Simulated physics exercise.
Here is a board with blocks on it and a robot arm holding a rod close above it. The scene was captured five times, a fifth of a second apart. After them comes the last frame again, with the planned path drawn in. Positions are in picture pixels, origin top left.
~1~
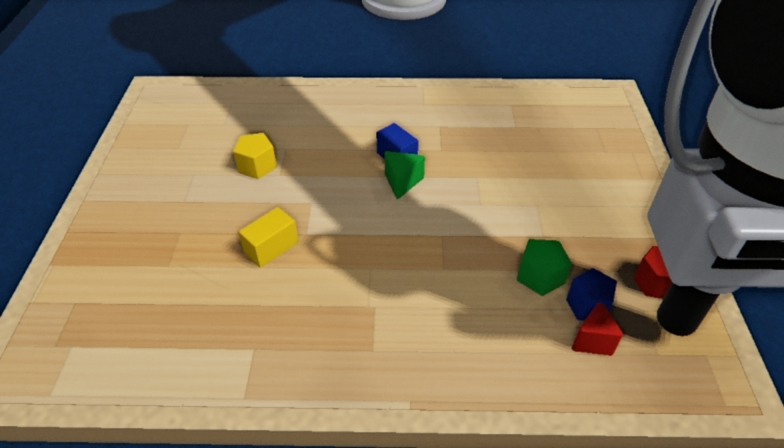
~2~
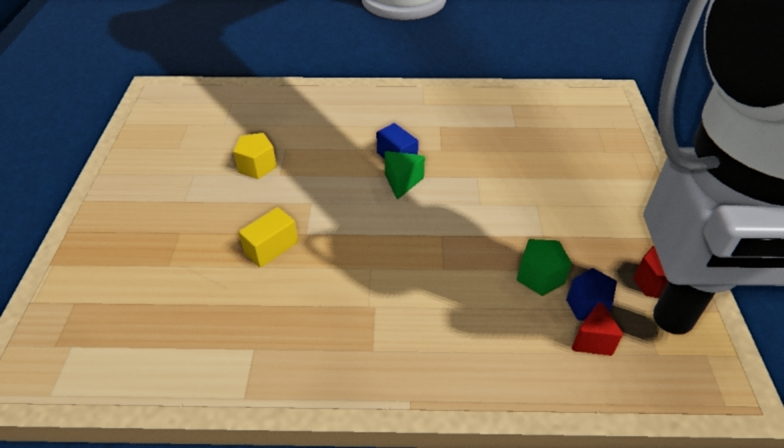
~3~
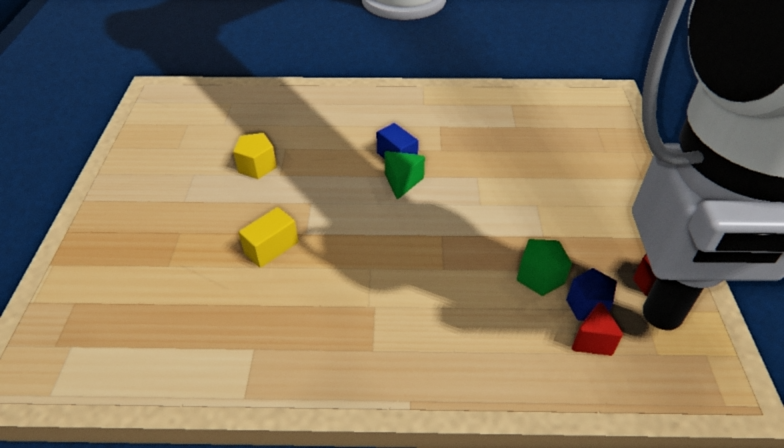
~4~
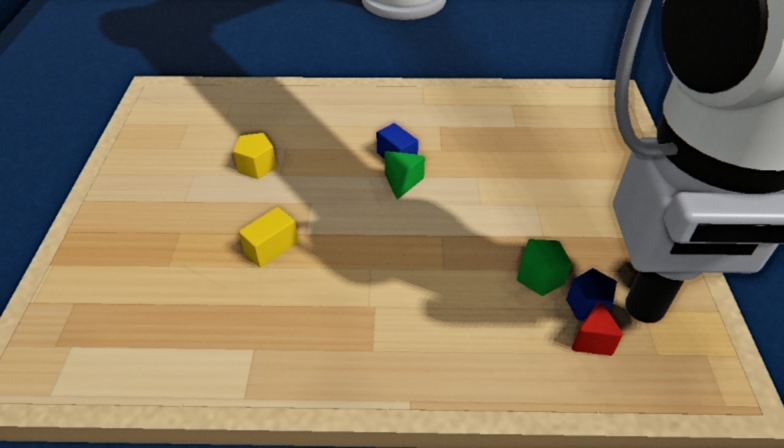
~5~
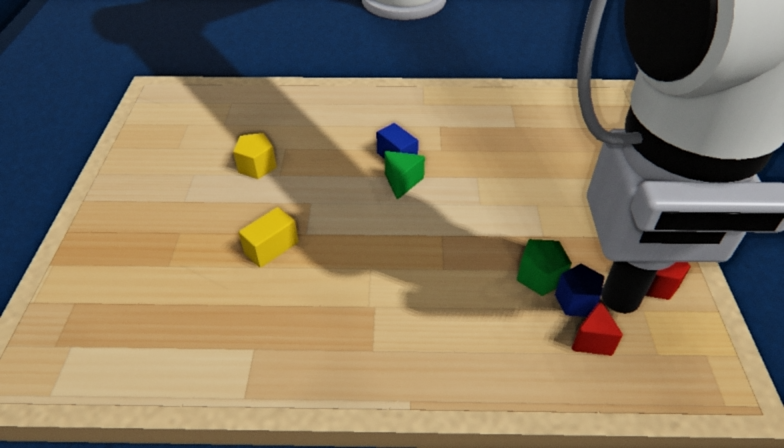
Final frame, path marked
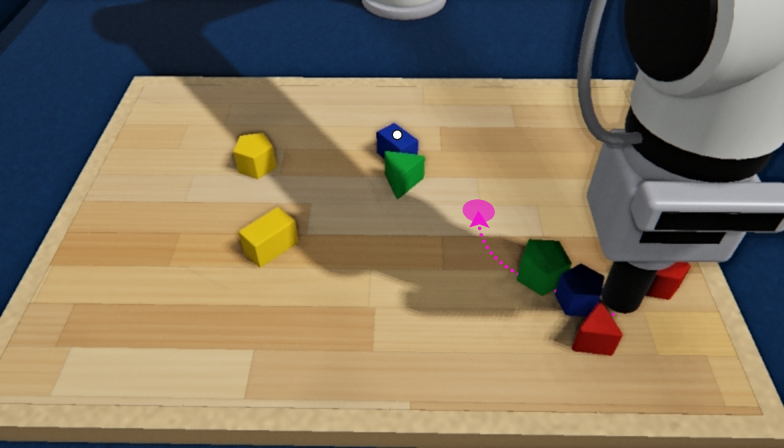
A robot arm with a black rod starts at the right side of a wooden board scattered with coloured blocks and glides left, passing in front of a red block. The rod then nudges the dark blue block slightly left, toward the green one, while the other blocks stay in place.
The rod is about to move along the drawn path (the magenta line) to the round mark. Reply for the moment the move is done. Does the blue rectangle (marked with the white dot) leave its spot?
Going by the path, no.
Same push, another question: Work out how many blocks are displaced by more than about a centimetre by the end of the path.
My prediction: Two blocks.
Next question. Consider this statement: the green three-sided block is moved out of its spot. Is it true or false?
The statement is incorrect.
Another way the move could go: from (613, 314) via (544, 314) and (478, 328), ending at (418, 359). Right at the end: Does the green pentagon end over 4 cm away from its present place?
In short: No.
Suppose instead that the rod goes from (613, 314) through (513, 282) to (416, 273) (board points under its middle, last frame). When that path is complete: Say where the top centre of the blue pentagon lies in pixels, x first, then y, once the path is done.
I'd say the blue pentagon ends with its top centre at (431, 221).
The line goes from (613, 314) over (547, 287) and (493, 255) to (479, 211); the dot is on the blue rectangle.
The first path, step by step. One third of the way, rod (551, 272); green pentagon (498, 224); blue pentagon (519, 251), turned 10° clockwise.
Two thirds of the way, rod (495, 240); green pentagon (462, 191), turned 25° clockwise; blue pentagon (466, 218), turned 25° clockwise.
At the end, rod (481, 196); blue rectangle unmoved; green three-sided block unmoved; green pentagon (449, 177), turned 40° clockwise; blue pentagon (448, 203), turned 25° anticlockwise.
